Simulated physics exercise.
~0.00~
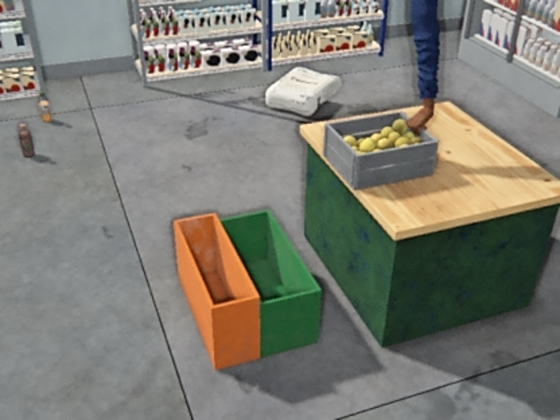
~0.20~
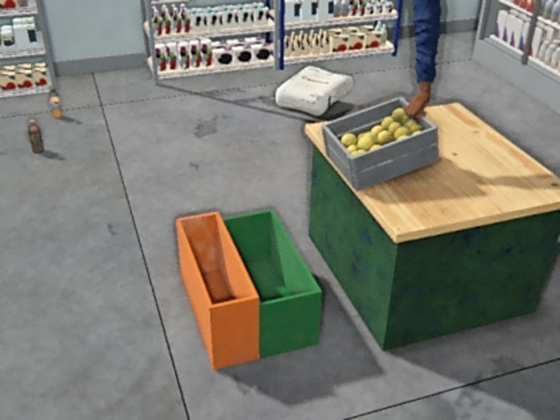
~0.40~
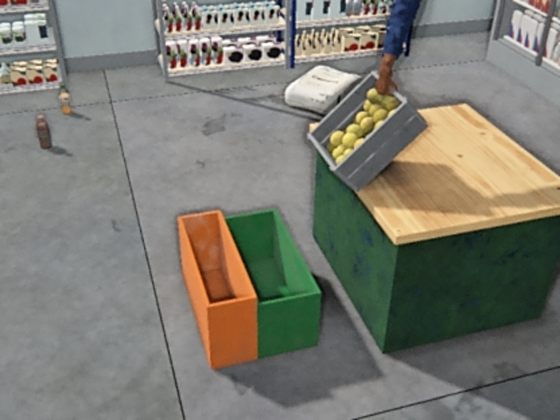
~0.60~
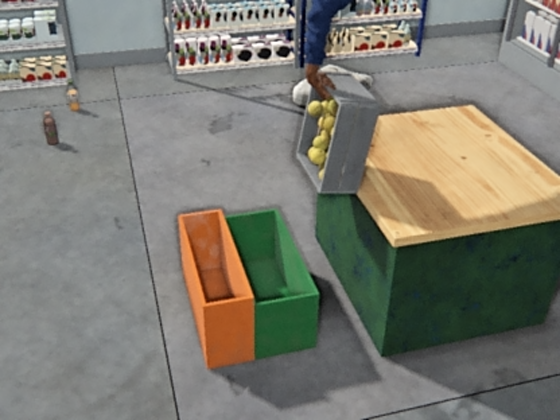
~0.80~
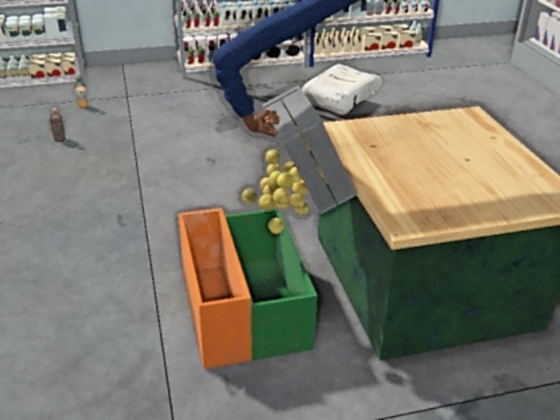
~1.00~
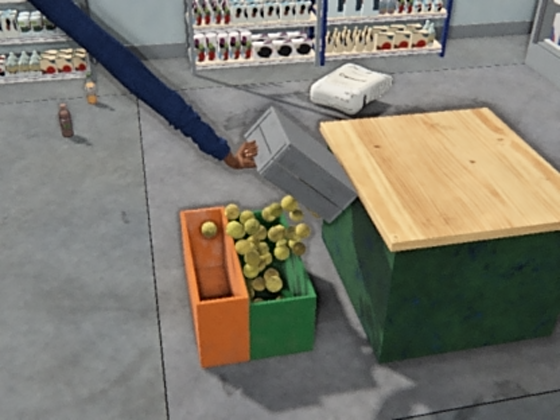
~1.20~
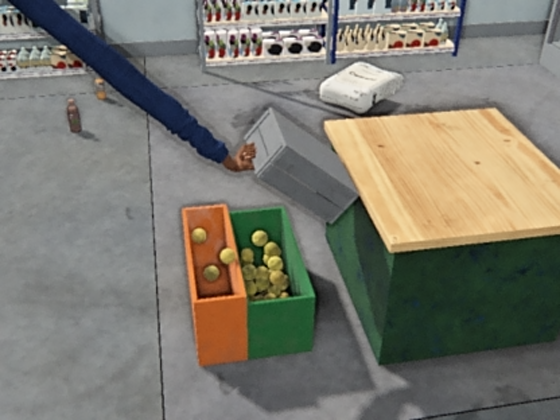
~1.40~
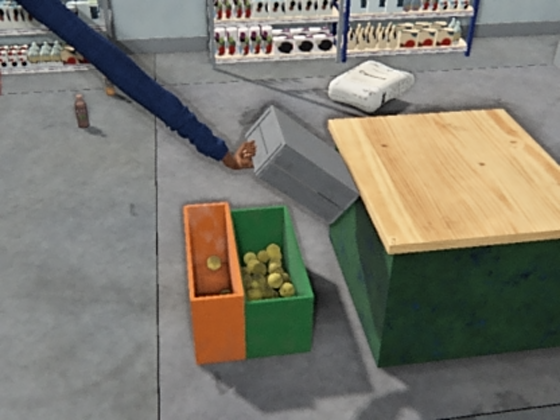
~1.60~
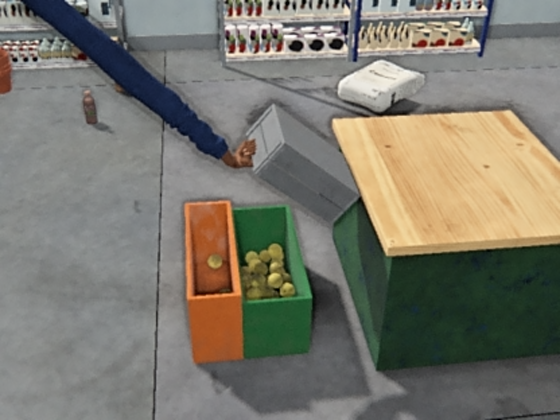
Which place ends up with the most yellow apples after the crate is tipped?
The green box, the one nearer the bench, ends up with the most apples, while only a few drop into the orange box.
